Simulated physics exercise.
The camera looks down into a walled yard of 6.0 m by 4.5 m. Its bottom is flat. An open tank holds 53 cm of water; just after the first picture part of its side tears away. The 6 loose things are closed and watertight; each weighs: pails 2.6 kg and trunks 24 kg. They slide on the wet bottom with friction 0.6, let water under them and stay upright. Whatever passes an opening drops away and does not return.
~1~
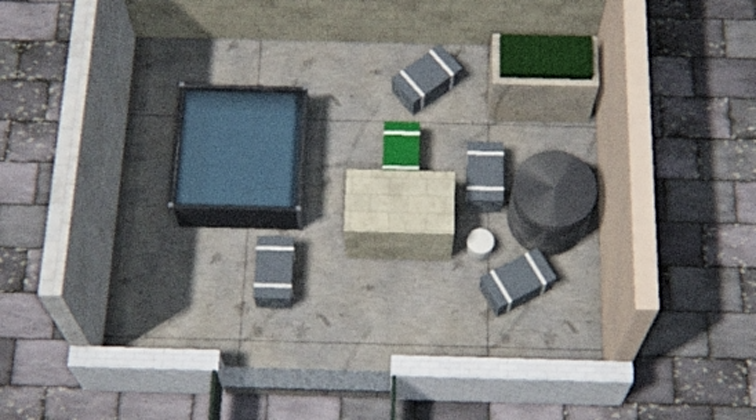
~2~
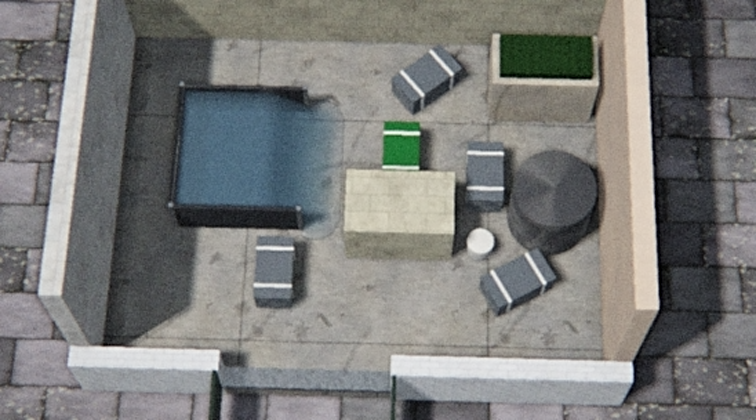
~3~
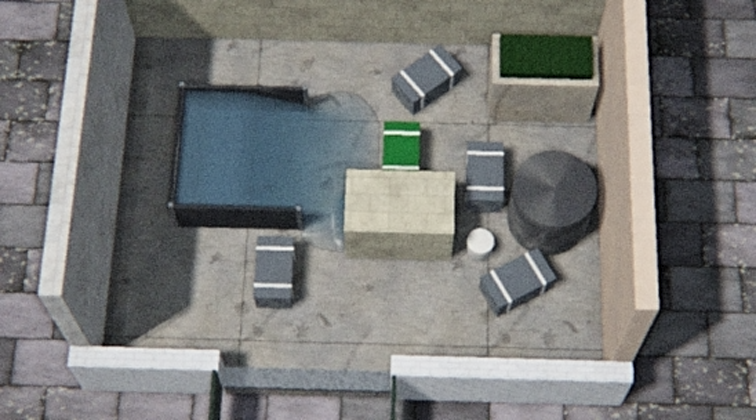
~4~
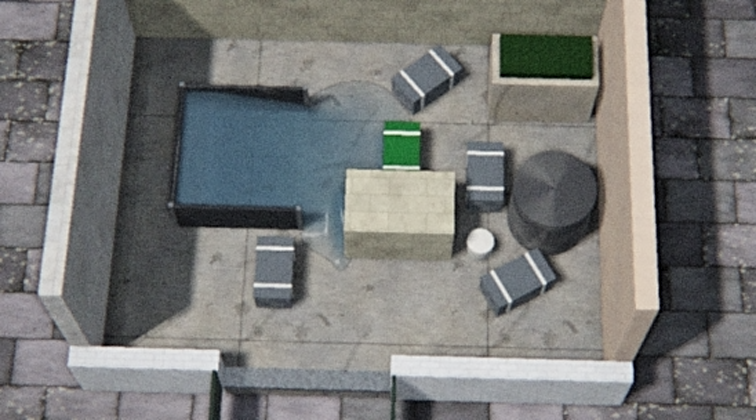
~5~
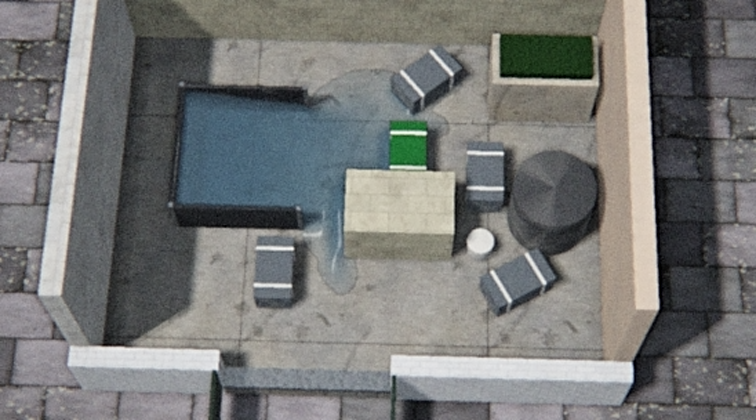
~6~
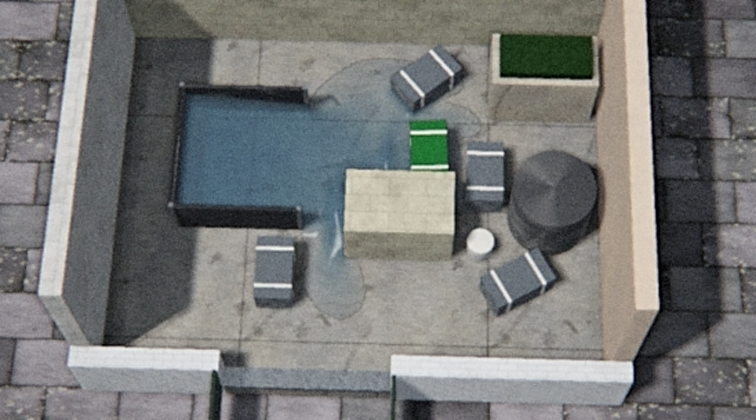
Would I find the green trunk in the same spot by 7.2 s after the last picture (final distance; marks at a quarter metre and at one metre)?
Green trunk is nudged along.
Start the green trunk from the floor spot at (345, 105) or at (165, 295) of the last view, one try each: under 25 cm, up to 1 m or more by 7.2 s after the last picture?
In that order: It moves a short way; it stays put.
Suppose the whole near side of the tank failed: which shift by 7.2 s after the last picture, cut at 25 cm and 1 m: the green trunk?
In that case the green trunk barely shifts.
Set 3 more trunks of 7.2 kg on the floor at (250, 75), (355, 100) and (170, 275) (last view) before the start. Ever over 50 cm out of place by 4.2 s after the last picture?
In that order: Over, over, under.
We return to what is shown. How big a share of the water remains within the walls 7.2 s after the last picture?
Some 82 per cent remains.
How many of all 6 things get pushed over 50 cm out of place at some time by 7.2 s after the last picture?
I count 4.
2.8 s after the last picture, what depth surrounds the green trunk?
About 12 cm.
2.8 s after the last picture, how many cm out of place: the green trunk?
About 120 cm.
Then, 0.9 s after the last picture the green trunk is near (495, 131), 1.2 m from its start, afloat; 0 of 6 are out; 2 afloat.
Then, 2.8 s after the last picture the green trunk is near (495, 132), 1.2 m from its start, afloat; 0 of 6 are out; 4 afloat.
Then, 4.8 s after the last picture the green trunk is near (459, 144), 0.7 m from its start, afloat; 0 of 6 are out; 3 afloat.
Then, 7.2 s after the last picture the green trunk is near (444, 150), 0.5 m from its start, aground; 0 of 6 are out; 0 afloat.
